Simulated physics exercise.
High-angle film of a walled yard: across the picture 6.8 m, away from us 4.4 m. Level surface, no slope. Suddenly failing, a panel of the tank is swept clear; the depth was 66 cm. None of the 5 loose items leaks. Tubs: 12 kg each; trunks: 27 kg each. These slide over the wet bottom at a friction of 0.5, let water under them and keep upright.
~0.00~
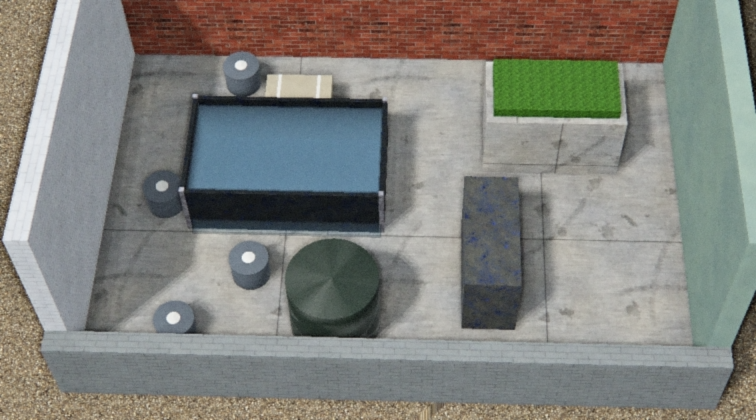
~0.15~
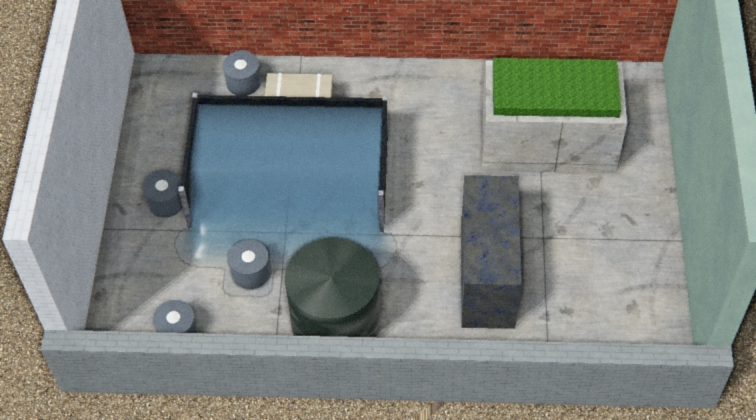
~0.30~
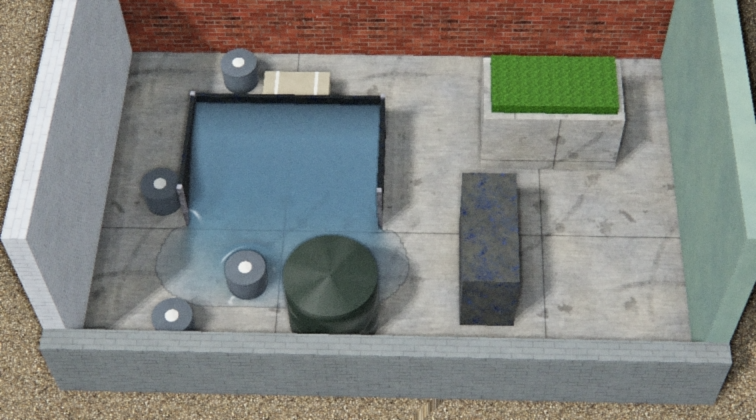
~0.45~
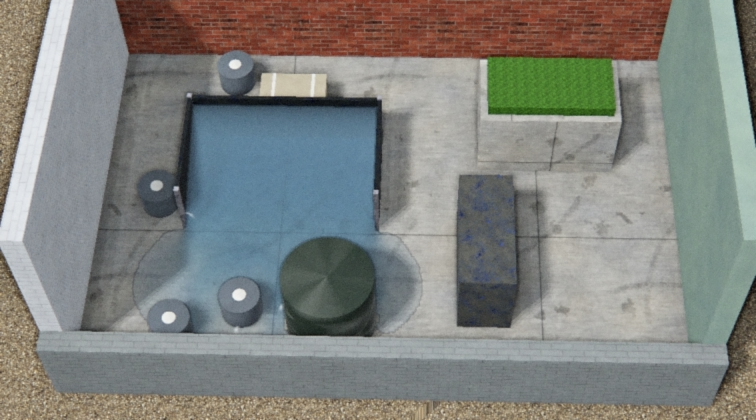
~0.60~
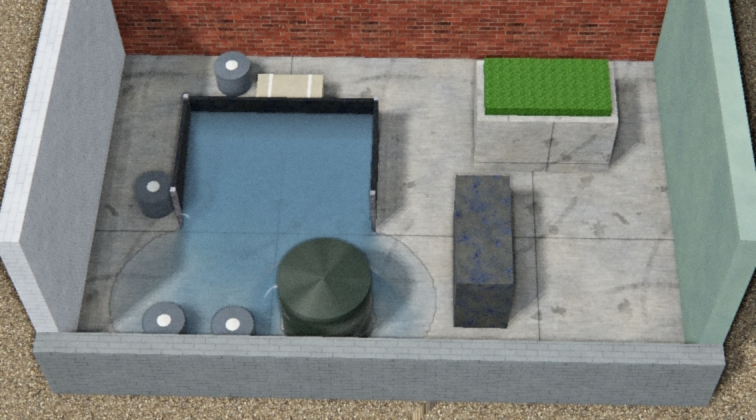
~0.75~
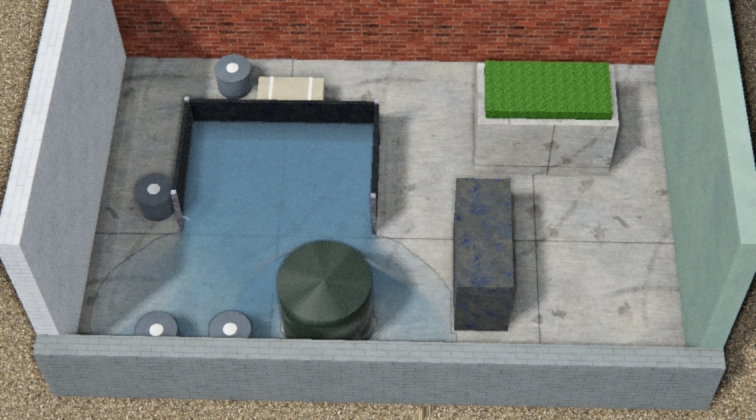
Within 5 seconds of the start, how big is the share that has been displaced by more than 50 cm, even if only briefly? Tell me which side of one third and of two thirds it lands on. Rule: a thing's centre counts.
It lands at or above two thirds.
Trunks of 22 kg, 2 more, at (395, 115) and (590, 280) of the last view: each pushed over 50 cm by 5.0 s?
Well, in turn they are below that and below that.
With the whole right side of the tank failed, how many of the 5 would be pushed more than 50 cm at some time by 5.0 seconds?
1.
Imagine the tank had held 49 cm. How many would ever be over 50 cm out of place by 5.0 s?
So the tally would be 3.
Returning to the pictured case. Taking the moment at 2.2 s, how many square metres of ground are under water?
That flooded area is roughly 15 m2.
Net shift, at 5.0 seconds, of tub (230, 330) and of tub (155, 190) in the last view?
First: 300 cm. Second: 250 cm.
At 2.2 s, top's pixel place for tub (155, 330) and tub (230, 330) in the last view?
I'd say close to (156, 201) and close to (153, 258).
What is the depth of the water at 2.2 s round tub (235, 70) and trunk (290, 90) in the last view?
Roughly 0 and 0 cm.
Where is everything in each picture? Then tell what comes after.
In the first frame, a tub at (248, 258) rests on the ground; a tub at (173, 318) rests on the ground; water covers 2.9 m2; 0 of 5 have shifted.
In the second frame, a tub at (248, 257) rests on the ground; a tub at (173, 318), on the bottom; 4.1 m2 under water; 0 of 5 have shifted.
In the third frame, a tub at (245, 268) rests on the ground, 17 cm from its start; a tub at (172, 316), on the bottom; 5.2 m2 under water; 1 of 5 have shifted.
In the fourth frame, a tub at (239, 295), on the bottom, 51 cm from its start; a tub at (169, 318), on the bottom; 6.4 m2 under water; 1 of 5 have shifted.
In the fifth frame, a tub at (233, 325), on the bottom, 87 cm from its start; a tub at (164, 321) rests on the ground; water covers 7.5 m2; 1 of 5 have shifted.
In the sixth frame, a tub at (230, 329) floats, 93 cm from its start; a tub at (156, 330), on the bottom, 15 cm from its start; water covers 8.3 m2; 2 of 5 have shifted.
After 1.1 s 1 of 5 are over 50 cm from their spots; 2 afloat.
After 2.2 s 2 of 5 are over 50 cm from their spots; 2 afloat.
After 3.5 s 3 of 5 are over 50 cm from their spots; 3 afloat.
After 5.0 s 4 of 5 are over 50 cm from their spots, and 4 have been at some point; 2 afloat.
